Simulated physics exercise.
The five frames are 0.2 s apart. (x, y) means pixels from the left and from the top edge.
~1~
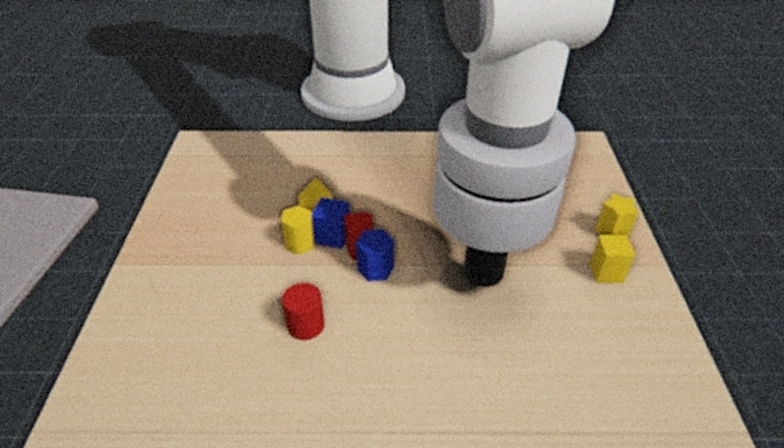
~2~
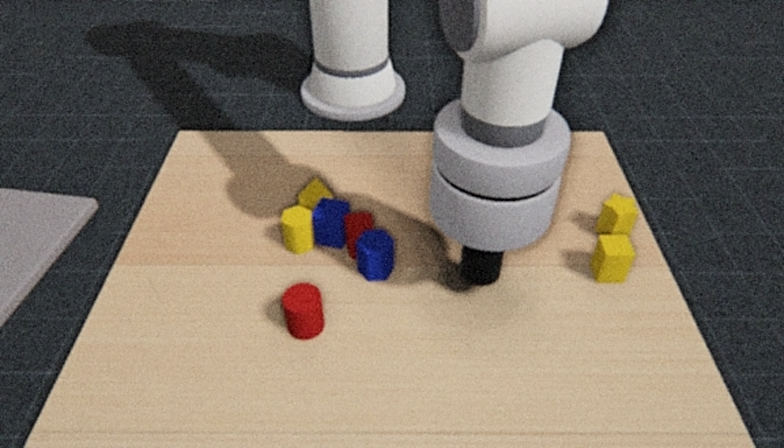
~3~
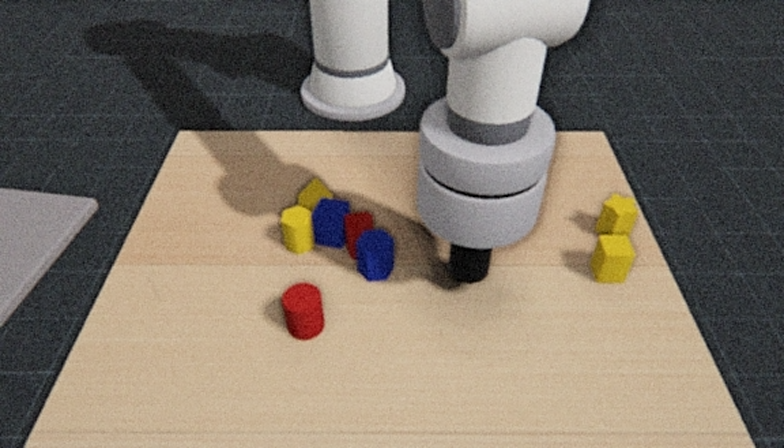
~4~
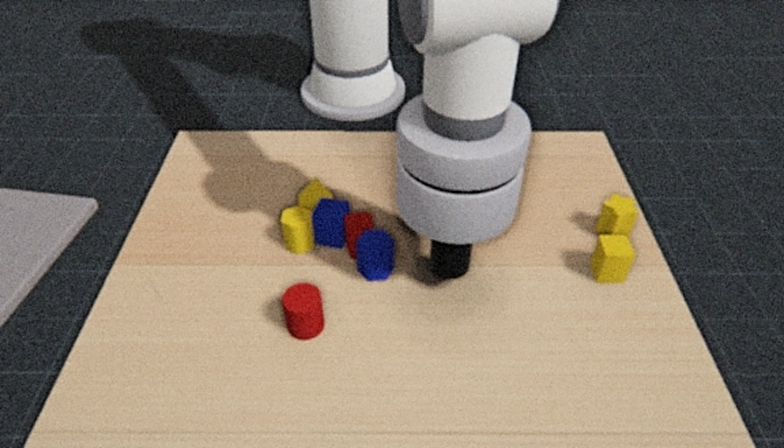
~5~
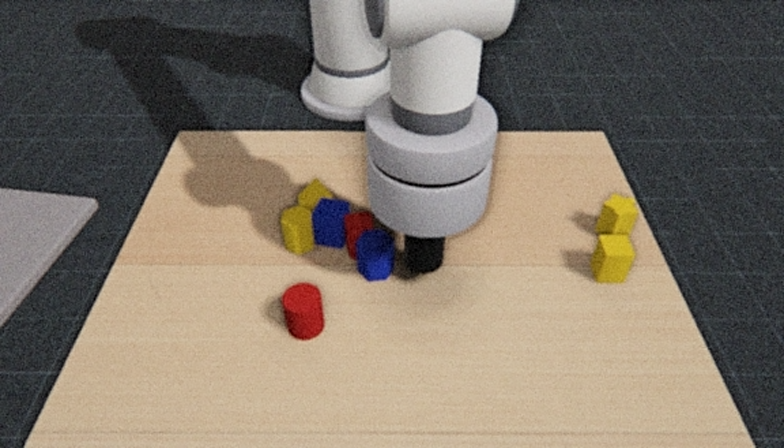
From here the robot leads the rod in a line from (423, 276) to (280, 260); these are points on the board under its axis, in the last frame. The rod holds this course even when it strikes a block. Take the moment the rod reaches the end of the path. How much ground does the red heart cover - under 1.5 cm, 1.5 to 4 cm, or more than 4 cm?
It will fall in the lowest band, under 1.5 cm.
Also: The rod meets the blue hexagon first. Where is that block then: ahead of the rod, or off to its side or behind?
In front, I predict.
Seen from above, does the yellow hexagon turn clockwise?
Going by the path, yes.
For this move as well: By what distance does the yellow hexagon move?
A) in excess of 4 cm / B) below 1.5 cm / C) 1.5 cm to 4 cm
I'll go with C - 1.5 cm to 4 cm.
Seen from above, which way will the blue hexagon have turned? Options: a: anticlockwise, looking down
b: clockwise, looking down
a: Anticlockwise, looking down.
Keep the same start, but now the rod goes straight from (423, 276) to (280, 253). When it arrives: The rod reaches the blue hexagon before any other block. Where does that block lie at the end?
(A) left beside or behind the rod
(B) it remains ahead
Answer: B.
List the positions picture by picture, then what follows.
In the first picture, rod tip at (484, 273); block tops, yellow hexagon at (296, 216); blue square piece at (330, 209); red heart at (358, 221); blue hexagon at (375, 241).
In the second picture, rod at (480, 272); blocks unchanged.
In the third picture, rod at (468, 269); blocks unchanged.
In the fourth picture, rod at (449, 265); blocks unchanged.
In the fifth picture, rod at (424, 260); yellow hexagon at (296, 216); blue square piece at (330, 209); red heart at (358, 221); blue hexagon at (375, 241).
What follows on the original path. One third of the way, rod at (373, 254); blue square piece at (328, 207); red heart at (352, 218), turned 45° clockwise; blue hexagon at (336, 239), turned 10° anticlockwise.
Two thirds of the way, rod at (325, 249); yellow hexagon at (290, 214), turned 15° clockwise; blue square piece at (328, 206); red heart at (353, 217), turned 50° clockwise; blue hexagon at (287, 236), turned 25° anticlockwise.
At the end, rod at (277, 243); yellow hexagon at (278, 209), turned 75° clockwise; blue square piece at (328, 206); red heart at (353, 217), turned 50° clockwise; blue hexagon at (238, 233), turned 30° anticlockwise.
